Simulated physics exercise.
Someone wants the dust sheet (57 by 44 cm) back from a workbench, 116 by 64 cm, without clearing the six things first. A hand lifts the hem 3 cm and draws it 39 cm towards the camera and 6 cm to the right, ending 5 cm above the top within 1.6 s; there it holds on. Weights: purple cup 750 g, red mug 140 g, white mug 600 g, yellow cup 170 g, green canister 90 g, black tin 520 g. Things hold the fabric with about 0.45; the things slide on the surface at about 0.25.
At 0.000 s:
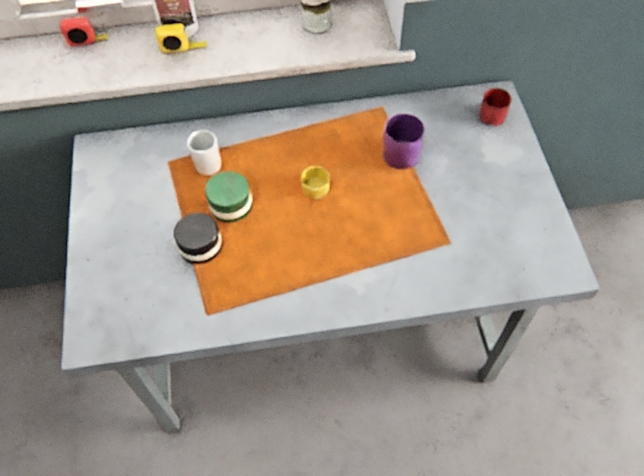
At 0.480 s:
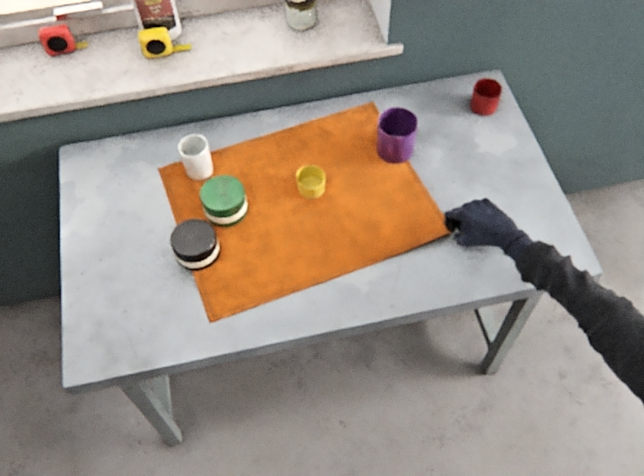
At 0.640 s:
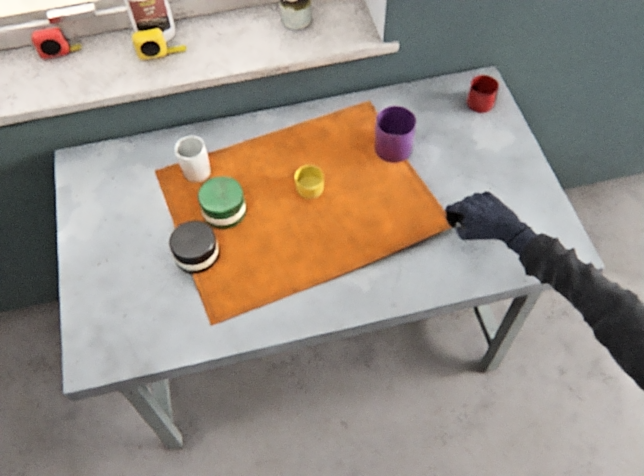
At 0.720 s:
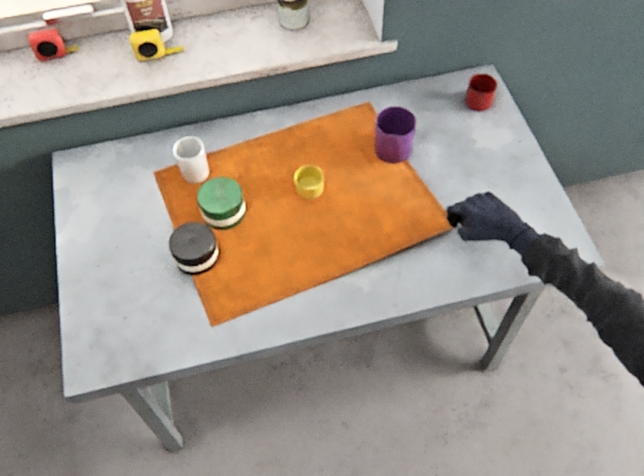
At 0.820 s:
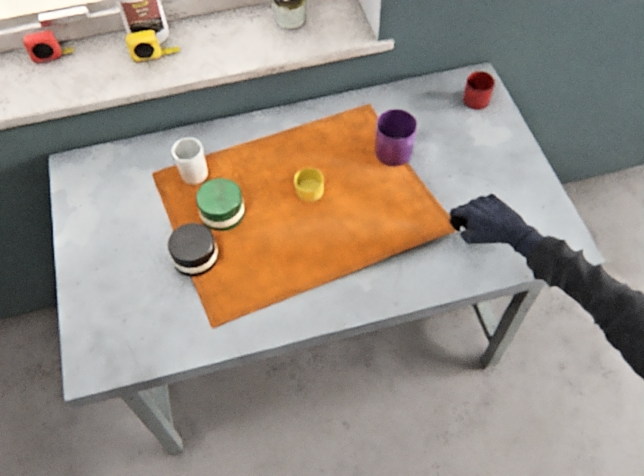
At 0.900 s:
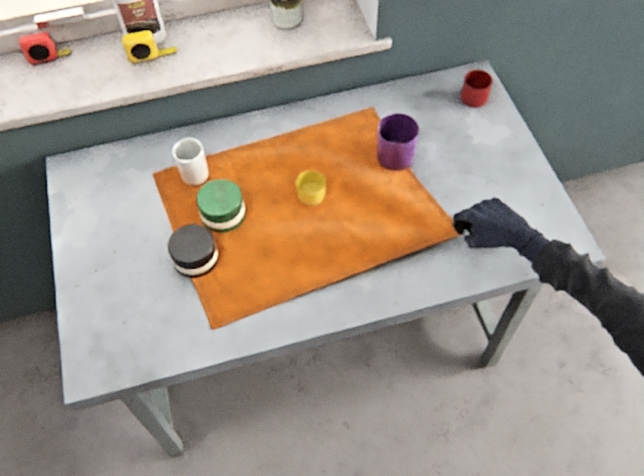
On a grey workbench, a dark-gloved hand took hold of an orange cloth's near right corner and drew it slightly, while the cups, mug, canister and tin on it stayed upright and barely shifted.
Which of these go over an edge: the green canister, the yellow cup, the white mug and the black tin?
In order: The green canister stays on; the yellow cup stays on; the white mug stays on; the black tin stays on.
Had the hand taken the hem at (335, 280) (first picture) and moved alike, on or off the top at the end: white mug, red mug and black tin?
In that case: White mug stays up, red mug remains, black tin drops off.
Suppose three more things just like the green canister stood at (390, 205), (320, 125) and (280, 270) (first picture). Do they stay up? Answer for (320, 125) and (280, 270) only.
In turn: Remains, goes over.
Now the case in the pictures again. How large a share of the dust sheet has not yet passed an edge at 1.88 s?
Some 70 per cent of it.
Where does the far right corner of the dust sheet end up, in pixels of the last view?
At about (489, 205).
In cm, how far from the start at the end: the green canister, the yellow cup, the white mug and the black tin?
About: Green canister 30 cm, yellow cup 35 cm, white mug 35 cm, black tin 20 cm.
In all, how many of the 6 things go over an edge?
0 of them.
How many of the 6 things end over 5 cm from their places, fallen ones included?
5 of them.
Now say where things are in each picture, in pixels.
Green canister (227, 188); yellow cup (315, 178); white mug (202, 141); black tin (195, 230); dust sheet corners (207, 315) (168, 162) (383, 107) (451, 243), in the first frame.
Dust sheet corners (210, 323) (158, 169); grip (453, 232), in the second frame.
Dust sheet corners (211, 325) (155, 171); grip (455, 226), in the third frame.
Purple cup (396, 121); dust sheet corners (212, 327) (154, 172); grip (456, 227), in the fourth frame.
Yellow cup (309, 179); purple cup (397, 124); dust sheet corners (212, 328) (152, 174); grip (459, 230), in the fifth frame.
Green canister (219, 197); yellow cup (311, 182); white mug (188, 150); black tin (191, 243); dust sheet corners (212, 330) (153, 174) (373, 107); grip (463, 234), in the sixth frame.
By 1.2 s, 100 % of the dust sheet is still over the top; yellow cup 11 cm off its start, white mug 9 cm off its start, green canister 7 cm off its start.
By 1.6 s, 90 % of the dust sheet is still over the top; yellow cup 22 cm off its start, white mug 19 cm off its start, green canister 16 cm off its start.
By 1.9 s, 70 % of the dust sheet is still over the top; yellow cup 31 cm off its start at (413, 257), white mug 29 cm off its start at (306, 180), green canister 24 cm off its start at (315, 238).
By 2.2 s, 65 % of the dust sheet is still over the top; yellow cup 36 cm off its start, white mug 33 cm off its start, green canister 28 cm off its start.
By 3.8 s, 65 % of the dust sheet is still over the top; yellow cup 36 cm off its start at (430, 272), white mug 34 cm off its start at (324, 190), green canister 28 cm off its start at (331, 249), black tin 22 cm off its start at (282, 284).
